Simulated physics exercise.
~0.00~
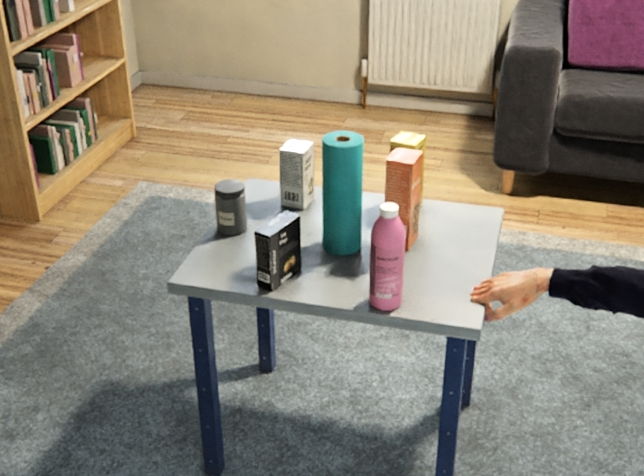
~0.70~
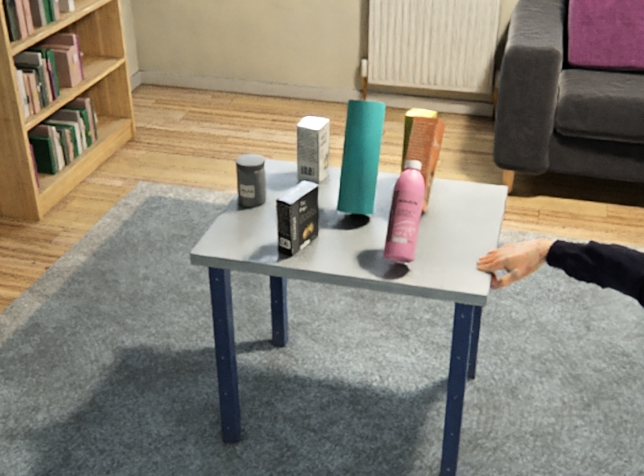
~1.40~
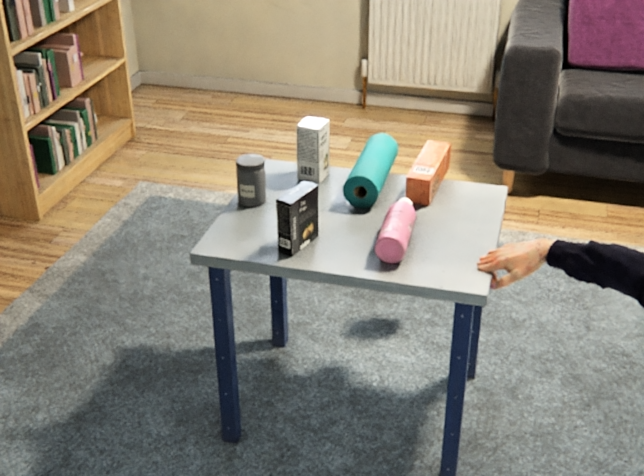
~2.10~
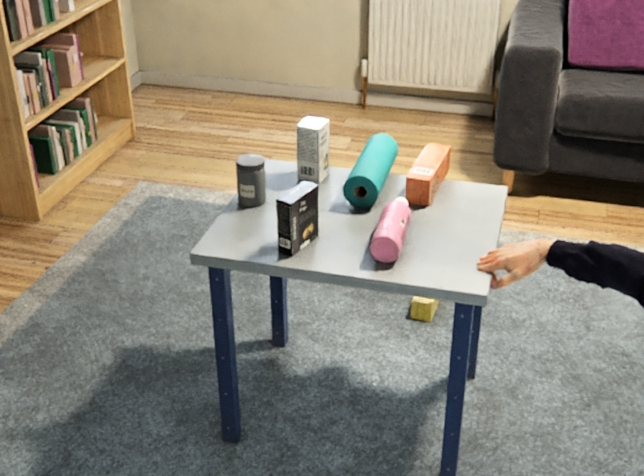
To begin with, seven items stand on a light grey table with blue legs, while a dark-sleeved hand holds its right edge. The table shifts a short way back from us, and the turquoise roll, pink bottle and orange carton tilt as it goes. Next, all three are lying on their sides on the tabletop, and the yellow carton has dropped out of sight. The pink bottle then shifts slightly left, and the yellow carton shows up tipped over on the rug. The grey jar, white carton and black packet are still upright, with the hand still at the edge.
